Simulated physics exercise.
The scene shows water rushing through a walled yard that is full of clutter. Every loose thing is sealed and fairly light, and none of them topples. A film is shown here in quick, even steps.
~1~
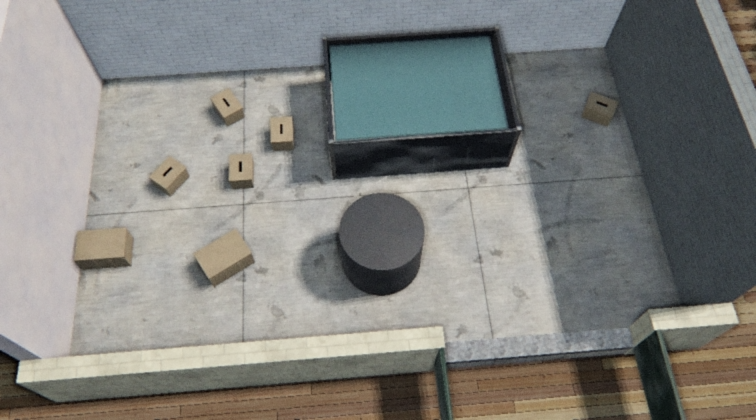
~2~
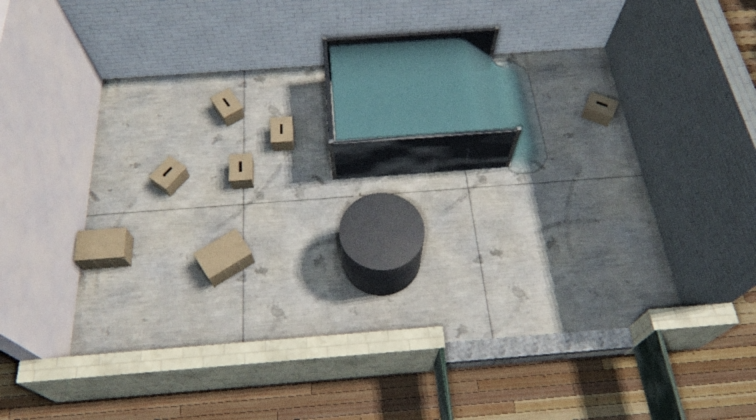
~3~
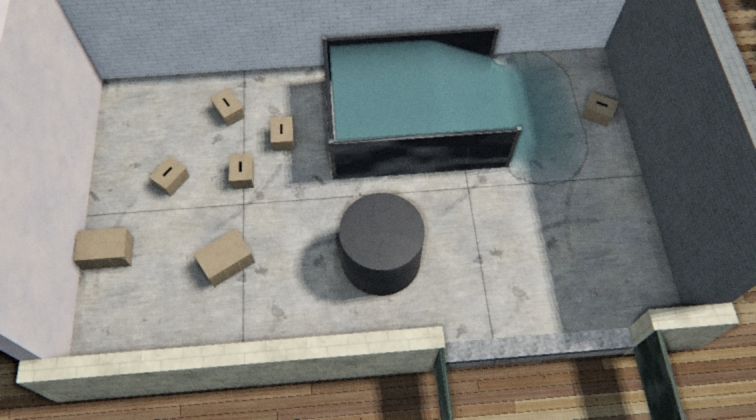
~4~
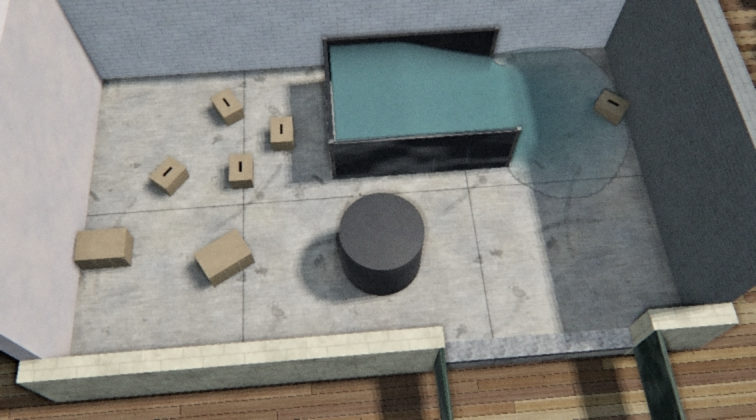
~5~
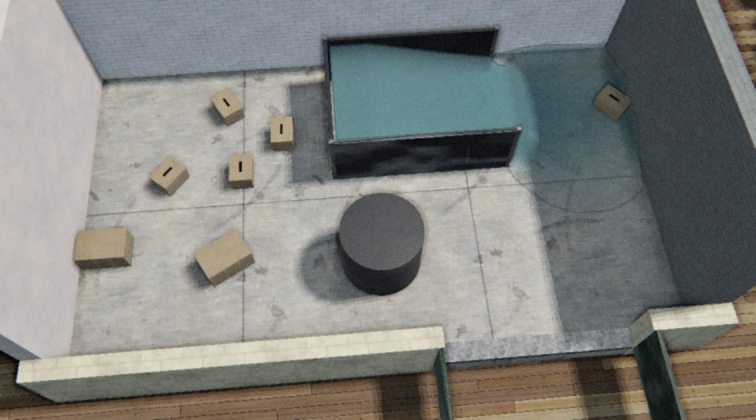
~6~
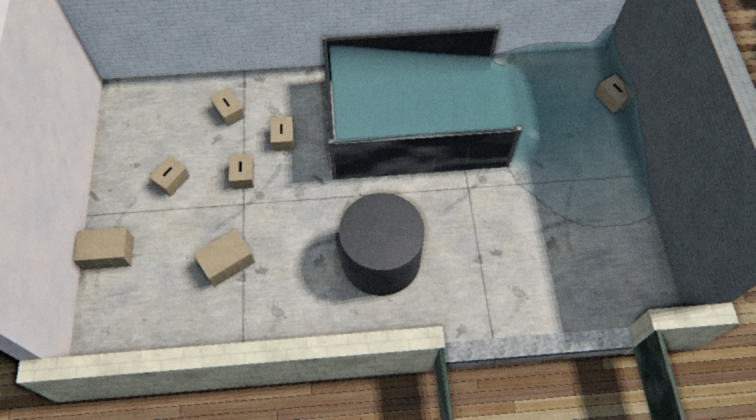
Water pours from the open right side of a tank and nudges one small box.
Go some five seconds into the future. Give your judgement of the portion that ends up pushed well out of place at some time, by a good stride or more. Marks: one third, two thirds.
The portion moved well away stays in the lowest third.
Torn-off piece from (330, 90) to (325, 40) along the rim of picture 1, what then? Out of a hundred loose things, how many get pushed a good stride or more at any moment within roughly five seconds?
Roughly 90 percent.
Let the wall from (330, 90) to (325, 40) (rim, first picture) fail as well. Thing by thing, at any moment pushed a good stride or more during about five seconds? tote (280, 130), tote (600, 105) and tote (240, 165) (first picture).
First covers that distance, second stays short of it, third covers that distance.
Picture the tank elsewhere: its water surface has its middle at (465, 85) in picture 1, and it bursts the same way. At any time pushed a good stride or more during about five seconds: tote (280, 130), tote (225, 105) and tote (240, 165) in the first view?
First never went far, then displaced far, then never went far.
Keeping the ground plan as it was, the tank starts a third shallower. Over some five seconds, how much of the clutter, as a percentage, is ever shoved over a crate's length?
About 10 in every hundred loose things.
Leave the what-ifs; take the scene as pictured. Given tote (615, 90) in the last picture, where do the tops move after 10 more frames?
Roughly (593, 27).
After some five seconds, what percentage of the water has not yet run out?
70 in a hundred.
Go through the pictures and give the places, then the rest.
A tote at (602, 104), on the bottom; a tote at (168, 172), on the bottom; 0 of 7 have shifted, in the first picture.
A tote at (602, 104), on the bottom; a tote at (168, 172) rests on the ground; 0 of 7 have shifted, in the second picture.
A tote at (602, 104) rests on the ground; a tote at (168, 172), on the bottom; 0 of 7 have shifted, in the third picture.
A tote at (613, 103), on the bottom, close to its start; a tote at (168, 172), on the bottom; 1 of 7 have shifted, in the fourth picture.
A tote at (614, 98) floats, close to its start; a tote at (168, 172) rests on the ground; 1 of 7 have shifted, in the fifth picture.
A tote at (617, 88), afloat, close to its start; a tote at (168, 172), on the bottom; 1 of 7 have shifted, in the sixth picture.
A moment on, 0 of 7 are well off their spots; 1 afloat.
Next, 1 of 7 are well off their spots; 1 afloat.
Later, 1 of 7 are well off their spots; 1 afloat.
In the end, 2 of 7 are well off their spots, and 2 have been at some point; 1 afloat.
